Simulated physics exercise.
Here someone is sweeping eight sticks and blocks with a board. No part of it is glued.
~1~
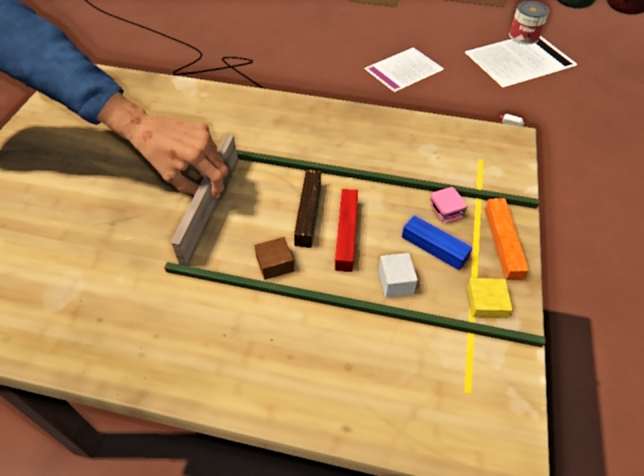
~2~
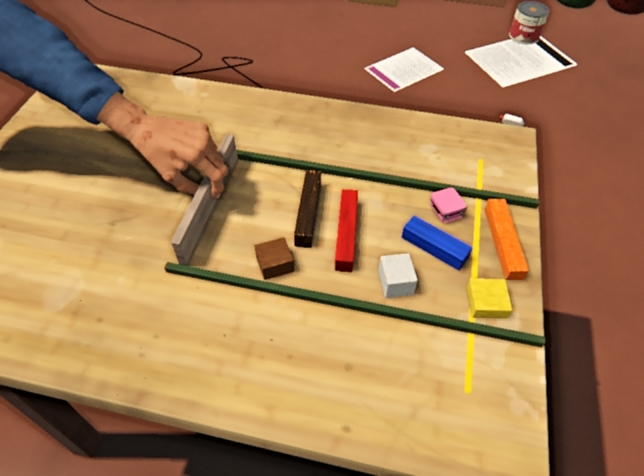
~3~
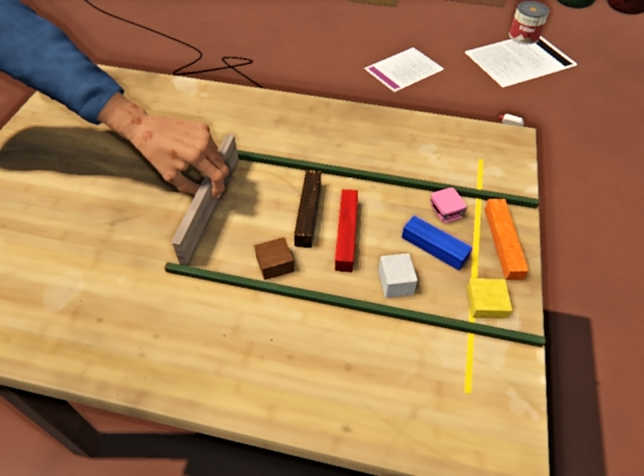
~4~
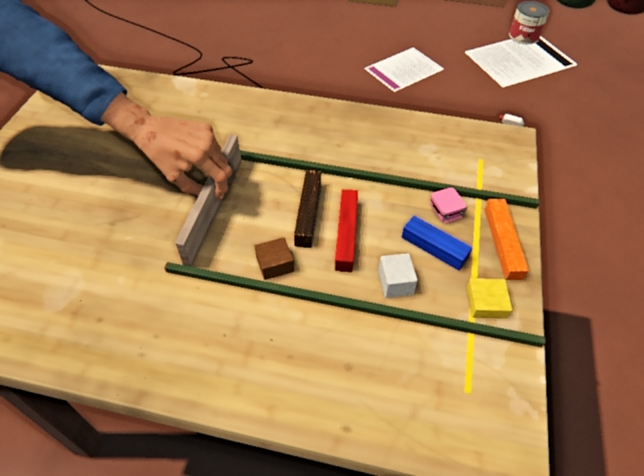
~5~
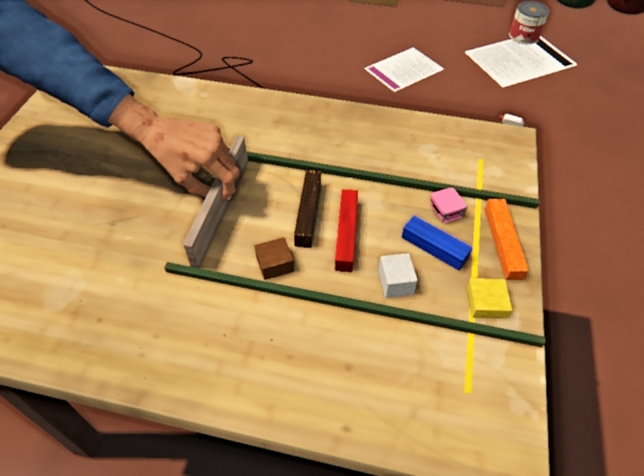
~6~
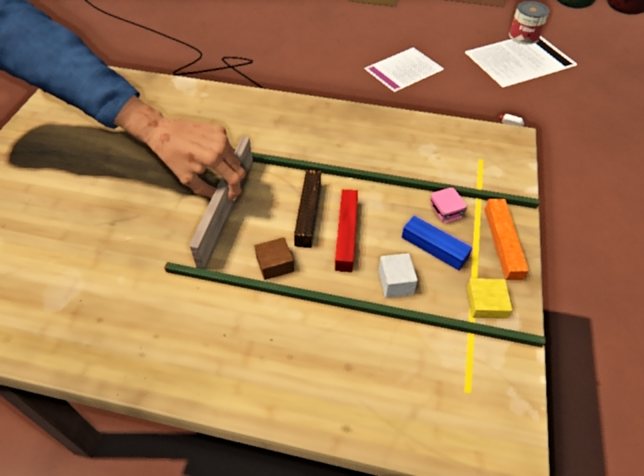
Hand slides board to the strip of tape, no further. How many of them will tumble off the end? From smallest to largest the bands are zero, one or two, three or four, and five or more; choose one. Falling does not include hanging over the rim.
The right band is one or two.
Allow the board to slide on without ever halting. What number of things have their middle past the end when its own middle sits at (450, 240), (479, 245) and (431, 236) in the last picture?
In order, that gives 0, then 2, then 0.
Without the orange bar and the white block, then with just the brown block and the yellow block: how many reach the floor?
That makes 0 fallen, then 1 fallen in the other try.
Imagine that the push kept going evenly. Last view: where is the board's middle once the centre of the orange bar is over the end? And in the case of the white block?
Orange bar: (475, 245); white block: (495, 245).
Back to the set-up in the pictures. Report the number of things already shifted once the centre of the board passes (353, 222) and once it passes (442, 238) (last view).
At that stage 4; at the next, 8.
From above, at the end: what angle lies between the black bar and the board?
It measures close to 0 degrees.
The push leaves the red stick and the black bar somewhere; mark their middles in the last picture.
Going in order: First (505, 255), then (487, 239).
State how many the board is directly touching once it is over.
Tally at the end: 2.
Soon after, none off yet; orange bar at rest near (505, 238); yellow block at rest near (489, 298); pink case at rest near (447, 206).
At rest, the number that fall off is one or two; fallen, yellow block and orange bar.
